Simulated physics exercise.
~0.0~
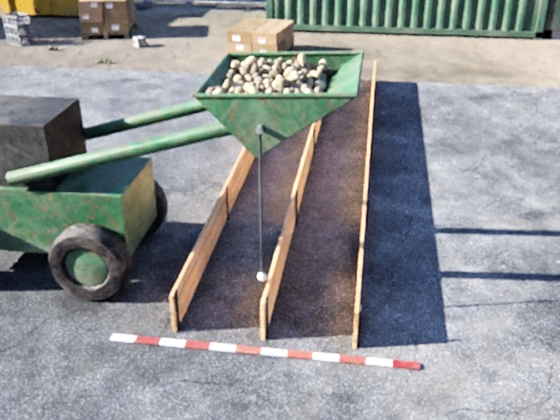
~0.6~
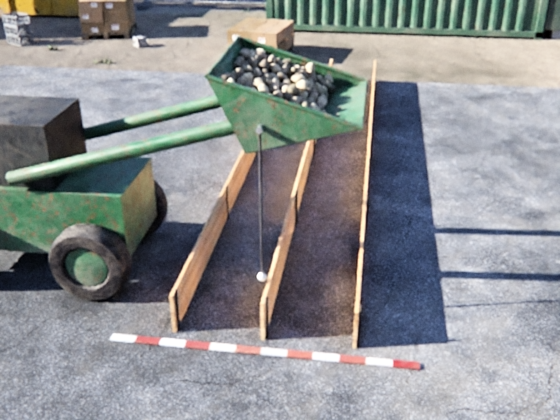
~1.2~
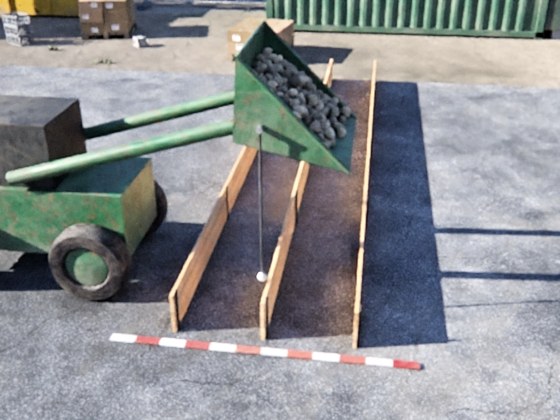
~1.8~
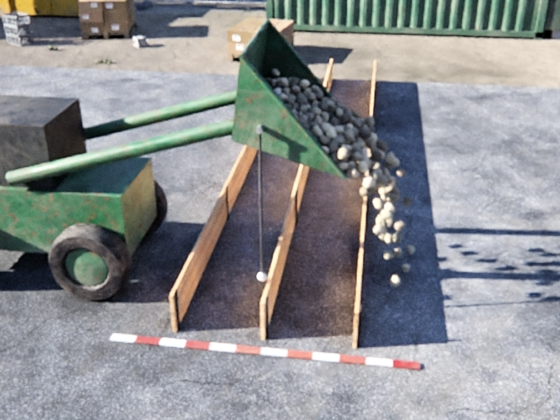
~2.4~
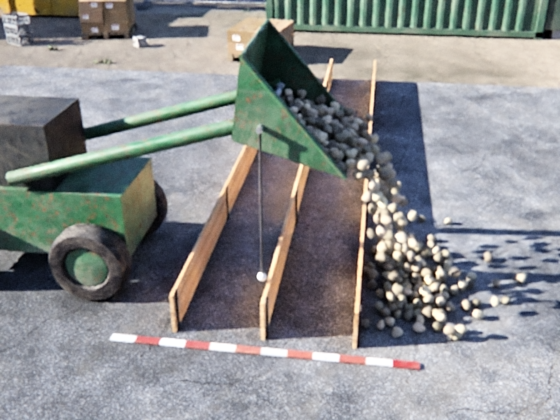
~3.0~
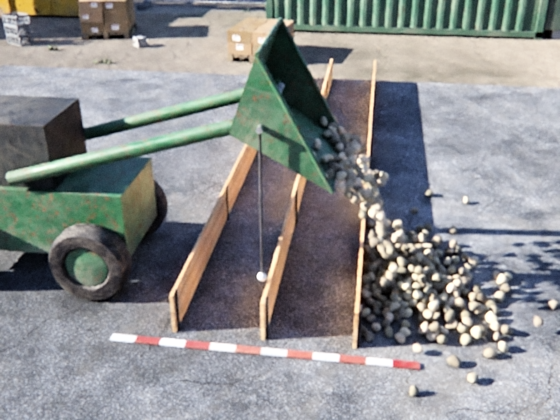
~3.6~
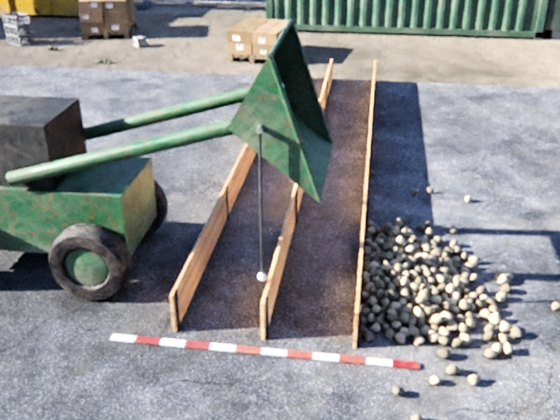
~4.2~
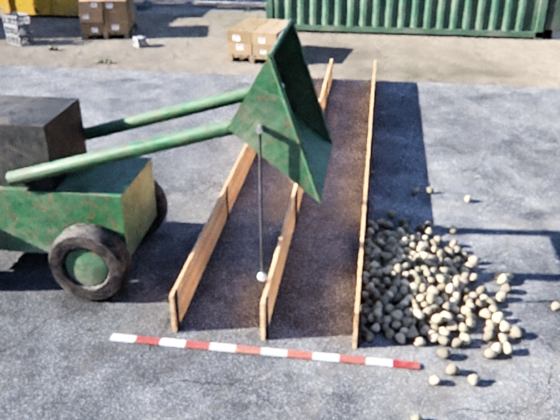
A green loader tips its bucket, spilling all the stones beyond the right-hand board.
